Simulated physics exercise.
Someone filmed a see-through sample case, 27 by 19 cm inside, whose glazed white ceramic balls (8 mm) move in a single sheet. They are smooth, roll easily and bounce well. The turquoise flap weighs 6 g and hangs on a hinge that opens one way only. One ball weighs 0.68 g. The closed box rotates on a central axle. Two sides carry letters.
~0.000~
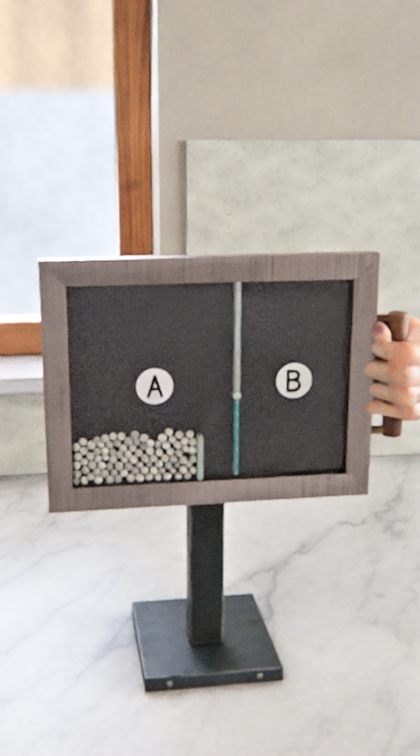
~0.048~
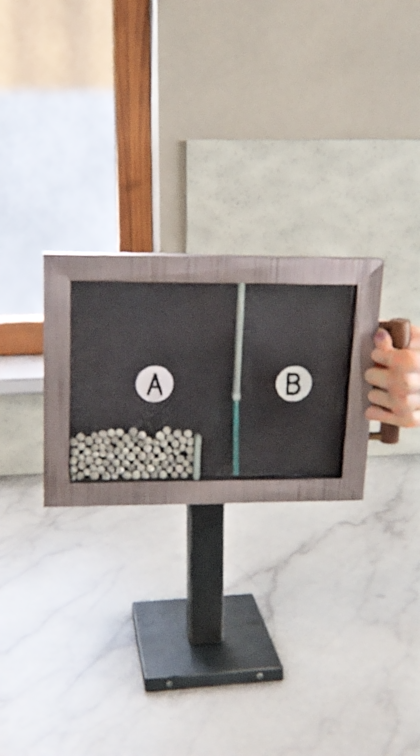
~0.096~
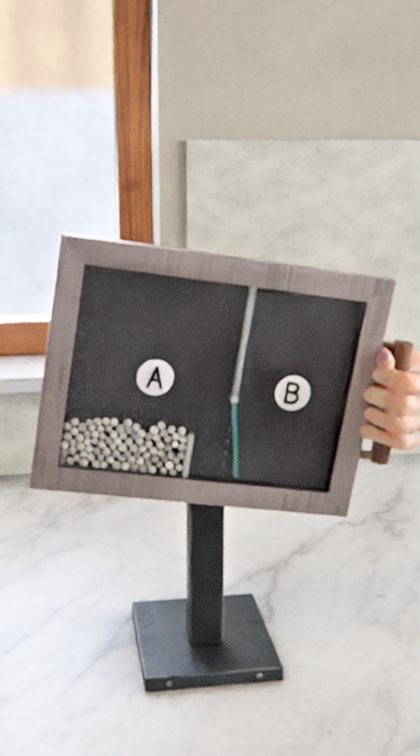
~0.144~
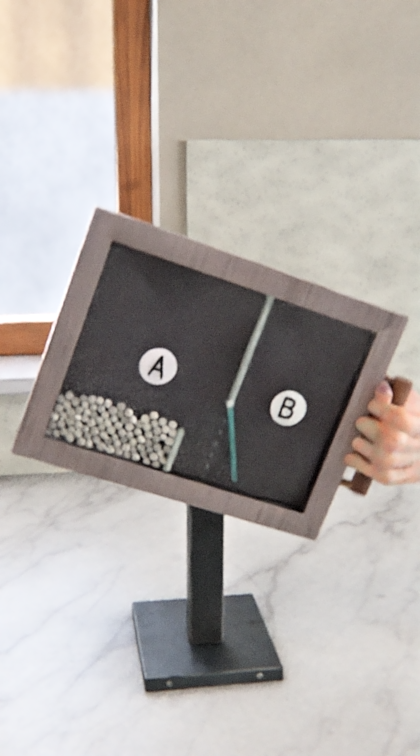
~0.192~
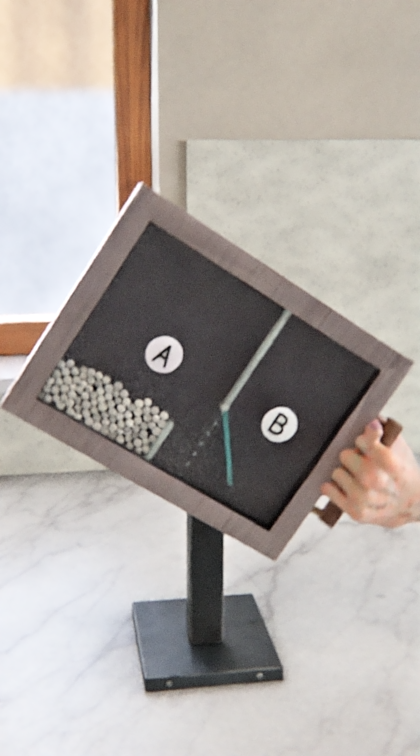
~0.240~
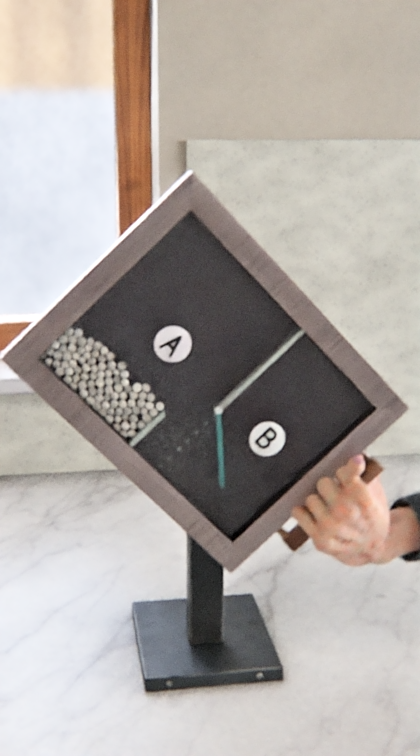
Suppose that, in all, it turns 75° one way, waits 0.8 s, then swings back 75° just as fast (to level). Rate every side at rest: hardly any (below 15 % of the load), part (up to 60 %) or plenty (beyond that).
Side A part, side B plenty.
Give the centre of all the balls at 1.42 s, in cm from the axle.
Some 3 cm right and 10 cm below.
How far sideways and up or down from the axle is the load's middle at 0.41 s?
Some 7 cm left and 3 cm above.
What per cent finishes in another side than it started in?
Some 65 per cent.
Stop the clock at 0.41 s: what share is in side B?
Roughly 0 per cent.
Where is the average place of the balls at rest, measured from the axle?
Some 4 cm right and 8 cm below.
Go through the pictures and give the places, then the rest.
The first frame shows level; about 90 balls; balls' middle (135, 458); highest (169, 432); turquoise flap (236, 395); A (155, 386), B (294, 381).
The second frame shows turned 2° clockwise; balls' middle (132, 455); highest (133, 432).
The third frame shows turned 9° clockwise; balls' middle (124, 446); highest (75, 422); wall ends (235, 393), (191, 434).
The fourth frame shows turned 20° clockwise; balls' middle (113, 429); highest (69, 396); turquoise flap (230, 403) tilted 4°.
The fifth frame shows turned 34° clockwise; balls' middle (105, 406); highest (70, 364).
The sixth frame shows turned 47° clockwise; balls' middle (103, 383); highest (69, 332); turquoise flap (218, 409) tilted 3°; A (173, 344), B (267, 439).
After 0.41 s, it stands 75° clockwise; the balls' middle is 7 cm left of and 3 cm above the centre; A 100 %; turquoise flap open 62°.
After 1.42 s, it stands 37° clockwise; the balls' middle is 3 cm right of and 10 cm below the centre; A 20 %, B 80 %; turquoise flap open 77°.
After 1.62 s, it stands level; the balls' middle is 8 cm right of and 6 cm below the centre; A 20 %, B 80 %; turquoise flap open 77°.
At rest by 2.9 s, it stands level; A 35 %, B 65 %; turquoise flap open 17°.
